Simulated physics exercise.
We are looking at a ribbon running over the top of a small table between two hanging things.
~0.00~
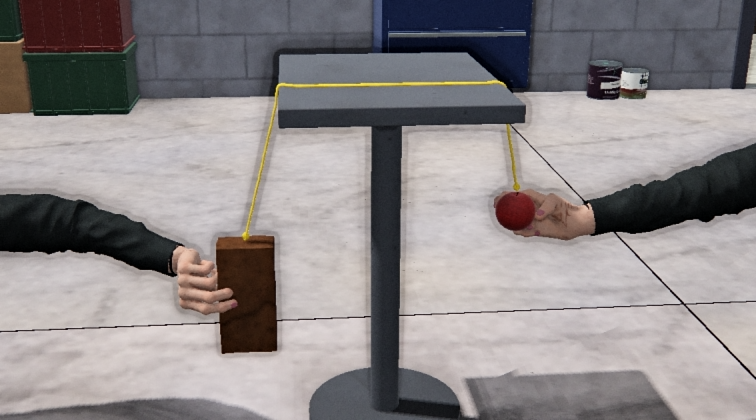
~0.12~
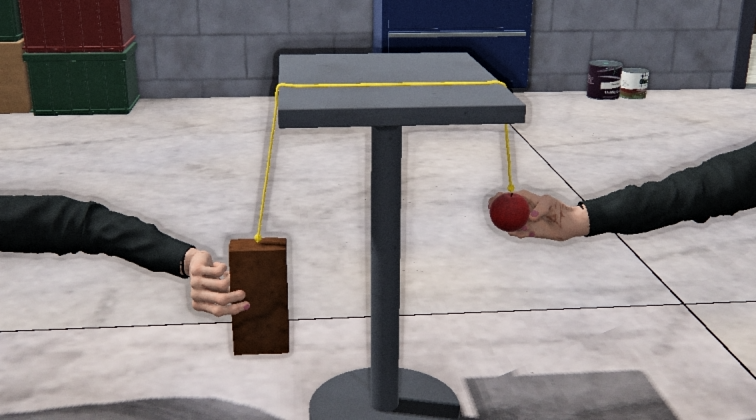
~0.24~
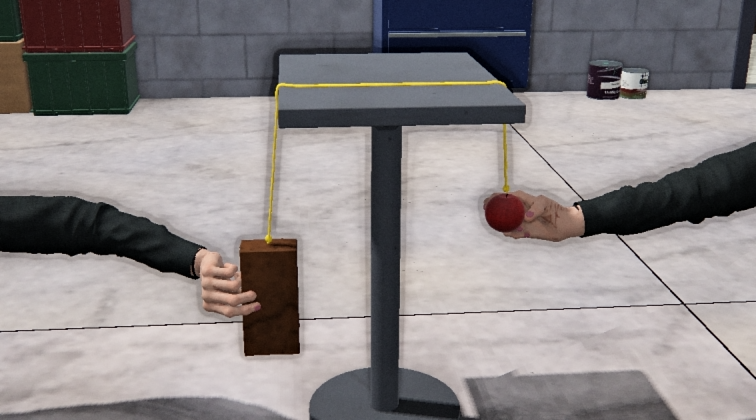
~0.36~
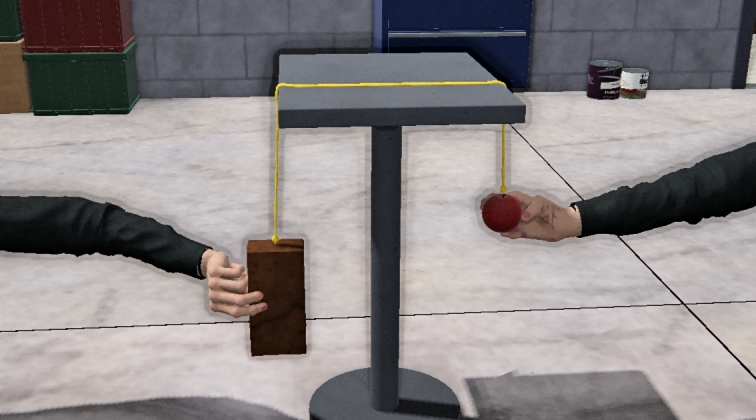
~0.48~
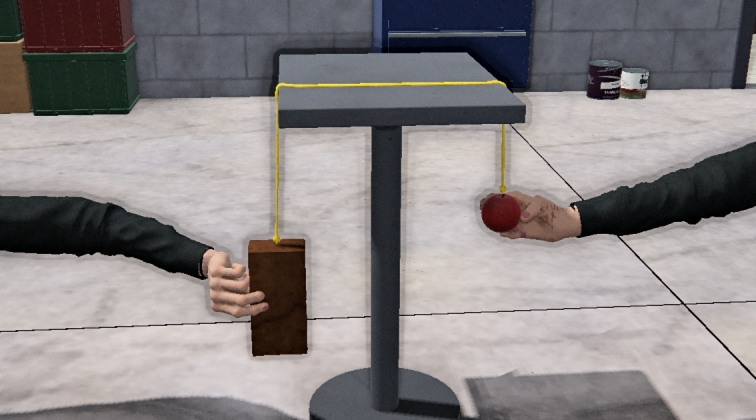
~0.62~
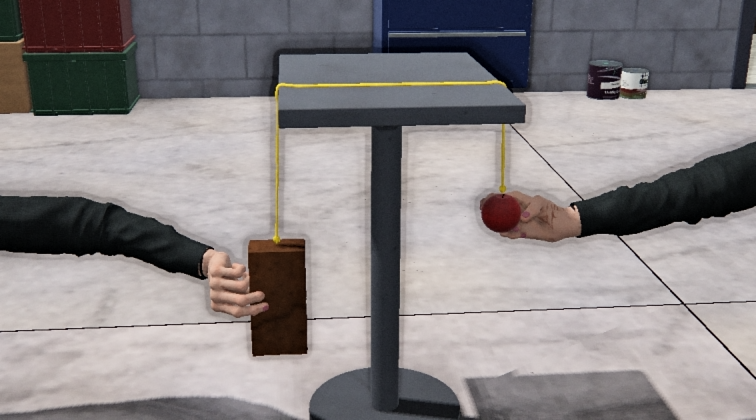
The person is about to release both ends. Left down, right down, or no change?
Outcome: The ribbon goes down on the left.
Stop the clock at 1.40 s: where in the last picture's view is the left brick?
Around (311, 395).
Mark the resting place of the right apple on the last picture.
Its middle is at (397, 62).
After 1.00 s, left brick lower near (285, 368); right apple pulled up onto the top near (549, 82).
After 1.40 s, left brick down on the floor near (311, 395); right apple pulled up onto the top near (459, 59).
At rest, left brick down on the floor near (304, 396); right apple pulled up onto the top near (397, 62). The ribbon sinks on the left side.
